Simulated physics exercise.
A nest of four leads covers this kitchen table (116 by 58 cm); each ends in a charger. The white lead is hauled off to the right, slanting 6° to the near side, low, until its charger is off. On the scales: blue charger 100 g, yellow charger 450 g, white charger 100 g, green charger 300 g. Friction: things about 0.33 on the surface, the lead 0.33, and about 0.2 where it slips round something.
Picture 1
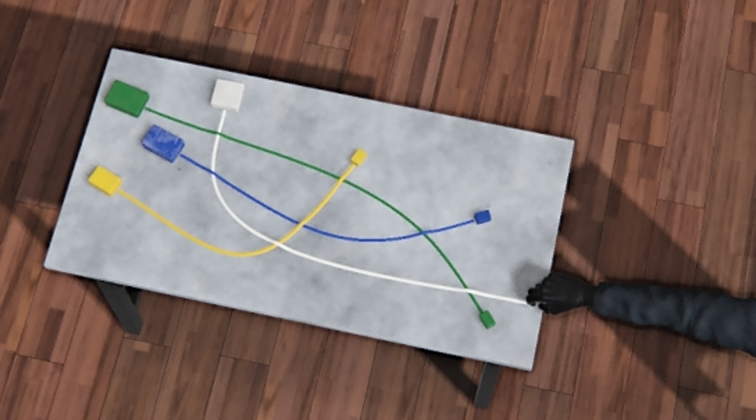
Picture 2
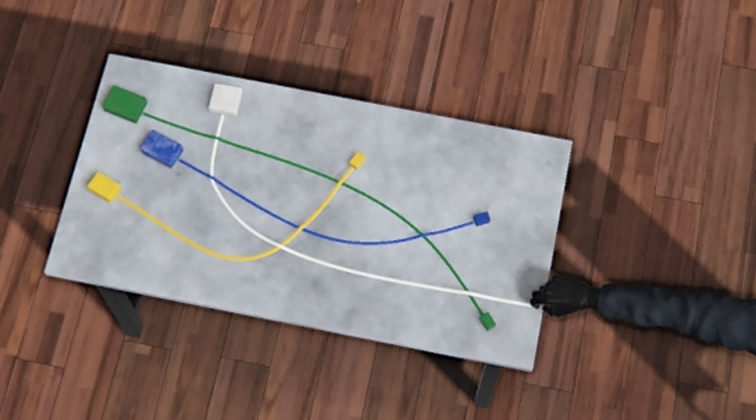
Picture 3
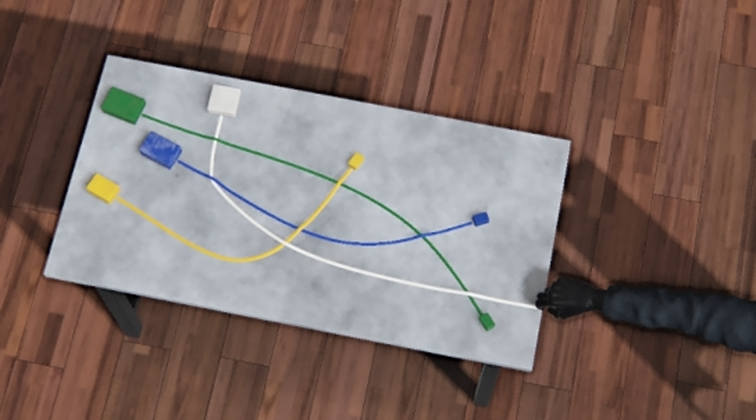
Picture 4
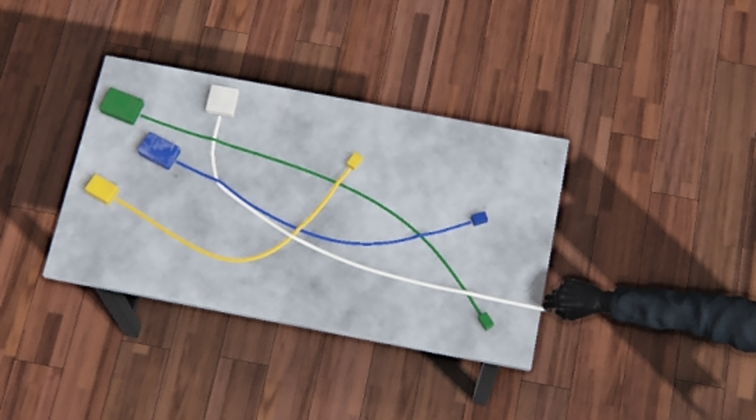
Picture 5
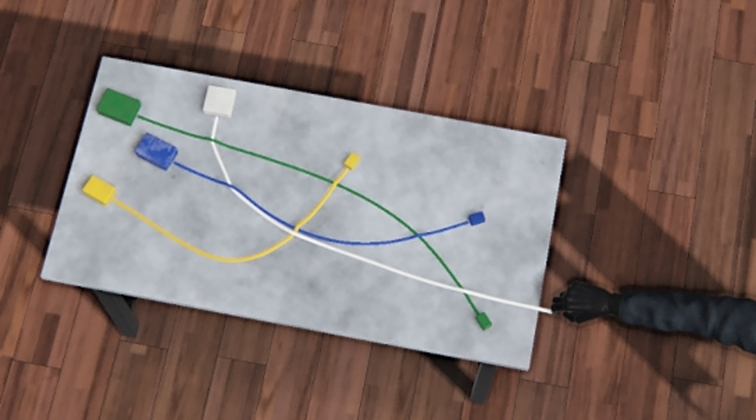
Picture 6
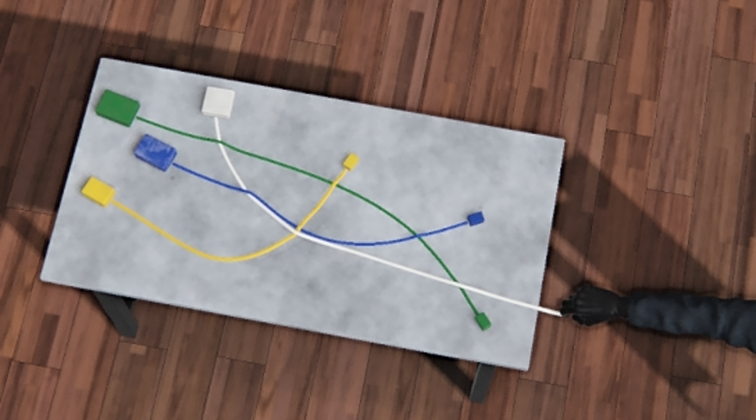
A white lead is pulled slowly rightward by a black-gloved hand at the table's right edge, its curve straightening and sliding across the others. Seen from above, a pale grey table on a wooden floor holds green, blue and yellow chargers at left, the white one near the top, their leads crossing. The other leads barely move, and the view drifts very slightly.
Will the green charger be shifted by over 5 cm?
The green charger gets shifted.
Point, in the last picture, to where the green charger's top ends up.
At about (424, 230).
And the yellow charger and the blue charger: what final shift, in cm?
About: Yellow charger 4 cm, blue charger over the edge.
Next, the white lead's tail end at (294, 183); white charger 24 cm off its start.
Then, the white lead's tail end at (413, 238); green charger 21 cm off its start, white charger 55 cm off its start, blue charger 25 cm off its start.
After that, the white lead's tail end at (542, 280); green charger 52 cm off its start at (309, 193), white charger 86 cm off its start at (534, 265), blue charger 56 cm off its start at (374, 233).
Later, the white lead has left the top; green charger 76 cm off its start, white charger over the edge, blue charger 89 cm off its start.
At the end, the white lead has left the top; green charger 80 cm off its start at (424, 230), white charger over the edge, blue charger over the edge, green plug over the edge.
